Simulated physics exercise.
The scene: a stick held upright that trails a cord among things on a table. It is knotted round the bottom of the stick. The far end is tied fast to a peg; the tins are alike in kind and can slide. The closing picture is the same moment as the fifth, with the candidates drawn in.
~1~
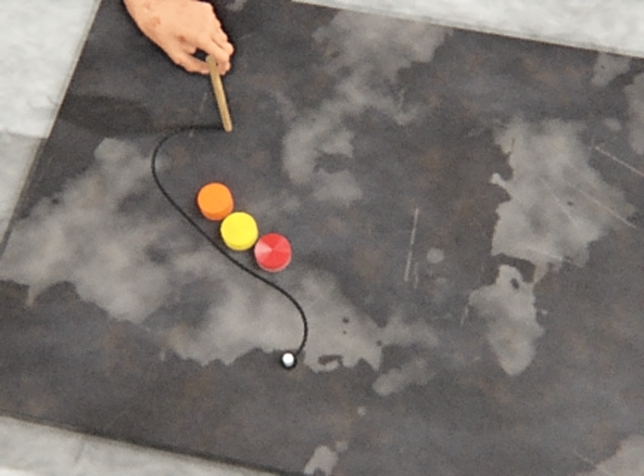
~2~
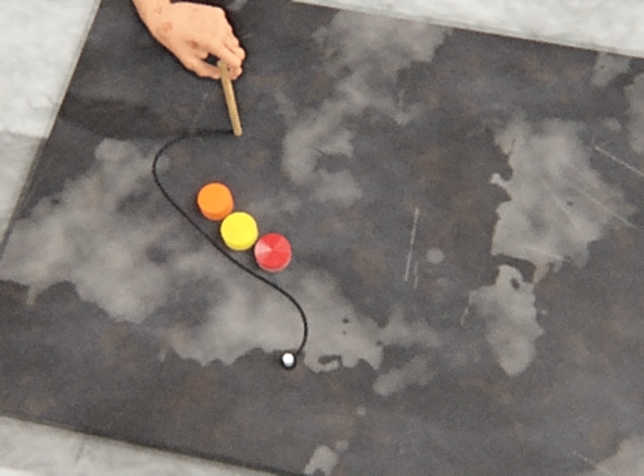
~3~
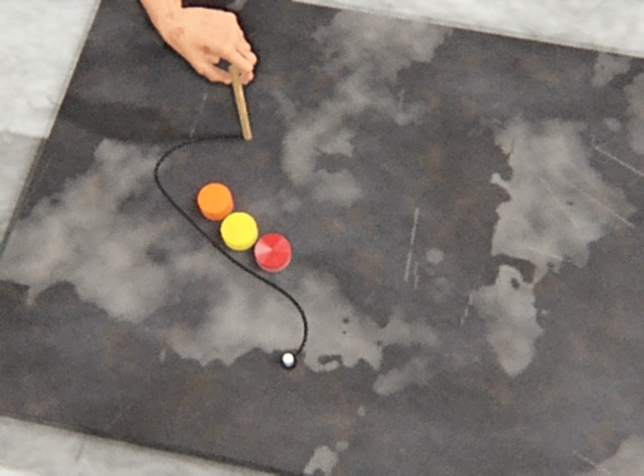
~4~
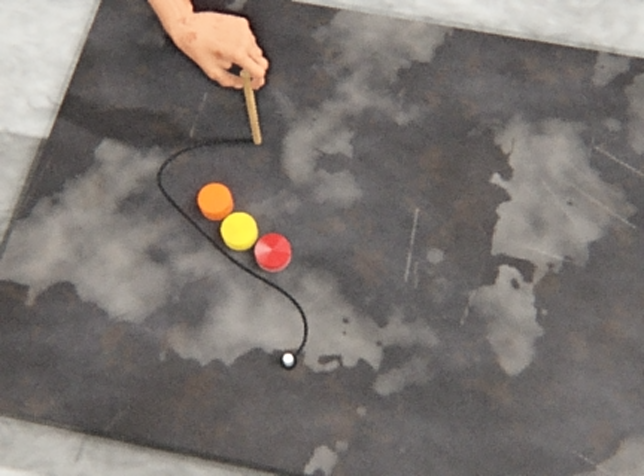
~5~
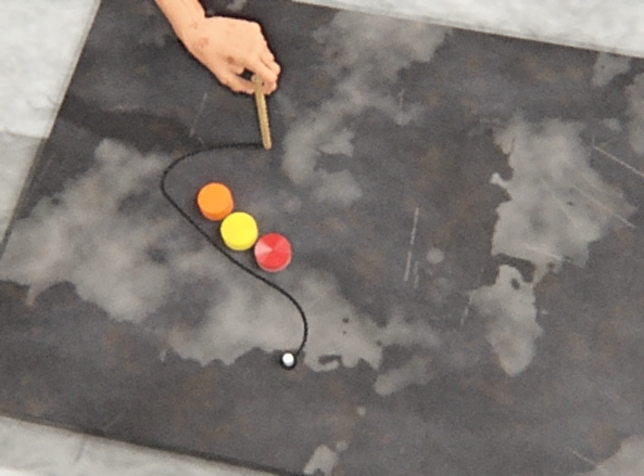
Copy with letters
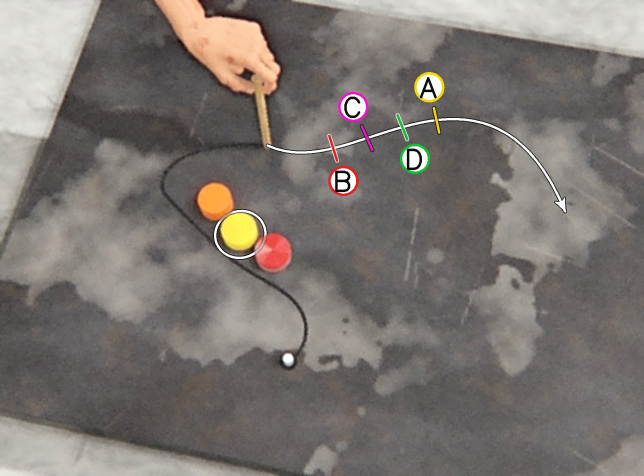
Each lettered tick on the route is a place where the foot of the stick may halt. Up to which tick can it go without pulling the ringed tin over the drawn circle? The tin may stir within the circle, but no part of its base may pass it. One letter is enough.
Stop at D.
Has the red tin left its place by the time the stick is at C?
By then, no.
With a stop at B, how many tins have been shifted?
The count is none.
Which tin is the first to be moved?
The orange one.
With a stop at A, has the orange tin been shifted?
By then, yes.
On the copy, A at (436, 120); B at (333, 148); C at (367, 138); D at (402, 127); the ring at (240, 234); the route from (267, 146) via (439, 120) to (565, 211).
On D. First, foot of the stick (316, 152); yellow tin (240, 232).
Then, foot of the stick (363, 140); yellow tin (240, 232).
Finally, foot of the stick (402, 128); yellow tin (241, 233); orange tin (246, 202); the yellow tin is still in its ring.
By contrast, A drags the ringed tin to (259, 234); B is safe but short; C is safe but short.
